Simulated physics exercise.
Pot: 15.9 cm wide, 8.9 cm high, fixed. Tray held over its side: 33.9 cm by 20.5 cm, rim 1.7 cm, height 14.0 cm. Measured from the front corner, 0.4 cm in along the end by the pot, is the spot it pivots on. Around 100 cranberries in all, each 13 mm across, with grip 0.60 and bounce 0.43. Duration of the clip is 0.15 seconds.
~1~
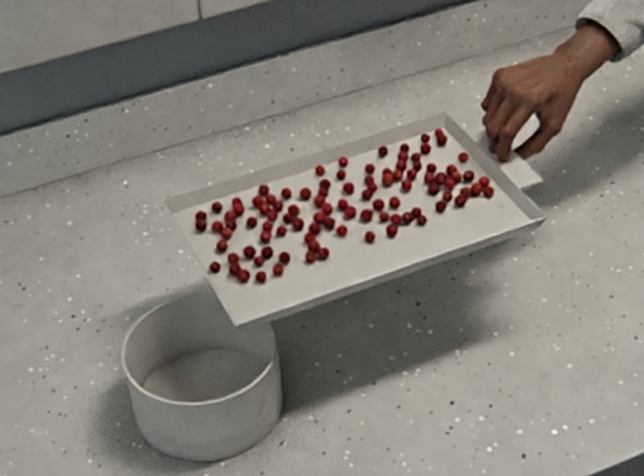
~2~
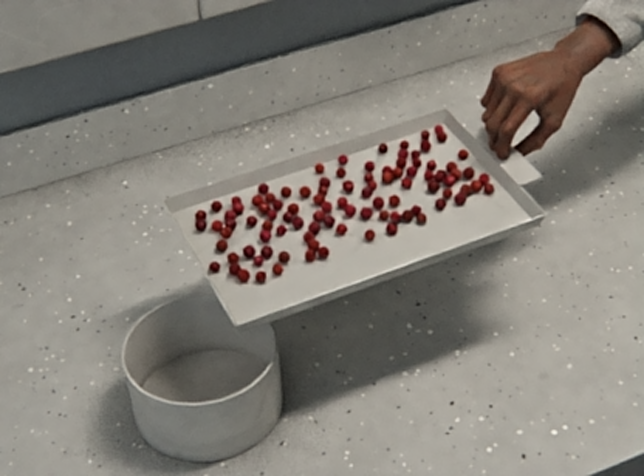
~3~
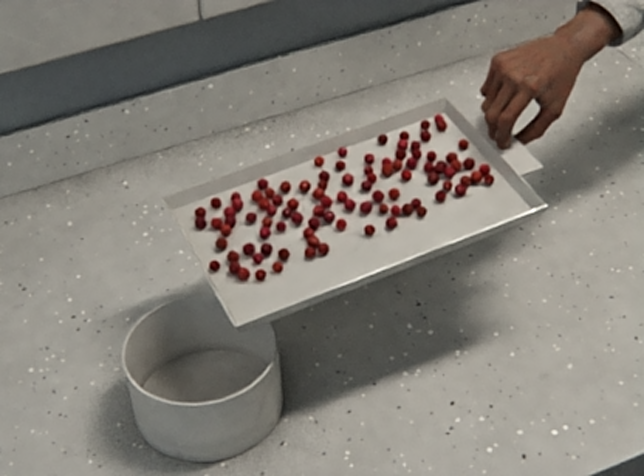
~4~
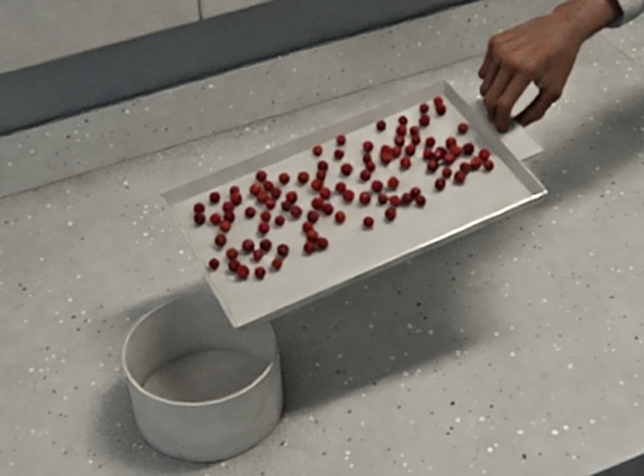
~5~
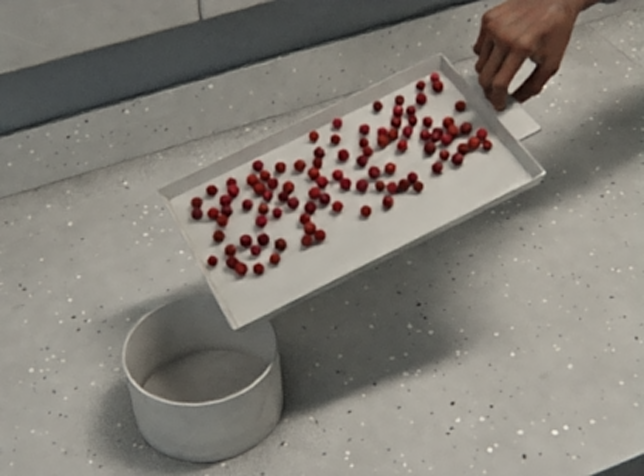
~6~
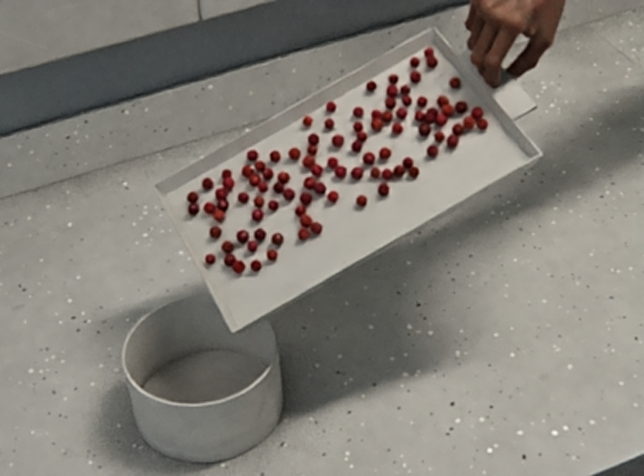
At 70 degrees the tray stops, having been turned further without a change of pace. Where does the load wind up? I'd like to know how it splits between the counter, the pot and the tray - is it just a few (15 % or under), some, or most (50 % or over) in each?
Counter: Most; pot: Some; tray: Just a few.
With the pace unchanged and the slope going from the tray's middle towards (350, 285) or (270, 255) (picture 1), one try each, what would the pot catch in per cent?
I'd put it at roughly 0 per cent for the first tilt and roughly 30 per cent for the second.
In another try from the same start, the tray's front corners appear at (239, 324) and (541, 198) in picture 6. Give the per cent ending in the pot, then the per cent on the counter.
Pot 5; counter 80.
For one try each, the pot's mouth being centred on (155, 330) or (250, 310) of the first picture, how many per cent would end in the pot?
I'd say close to 15 percent for the first spot and 0 percent for the second.
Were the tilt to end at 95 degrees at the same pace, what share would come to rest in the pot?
30 percent.
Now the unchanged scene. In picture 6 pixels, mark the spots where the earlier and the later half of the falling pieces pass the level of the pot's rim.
First half close to (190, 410), second half close to (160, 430).
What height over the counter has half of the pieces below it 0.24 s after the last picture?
Height: Around 30 cm.
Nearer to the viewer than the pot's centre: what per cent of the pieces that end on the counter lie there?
I'd put it at around 90 per cent.
Then, 0.14 s after the last picture, tilt 46 degrees; the tray holds 100 %, the pot 0 %.
Then, 0.24 s after the last picture, tilt 65 degrees; the tray holds 100 %, the pot 0 %.
Then, 0.47 s after the last picture, tilt 70 degrees; the tray holds 10 %, the pot 15 %.
In the end, counter 70 %, pot 25 %, tray 5 %.
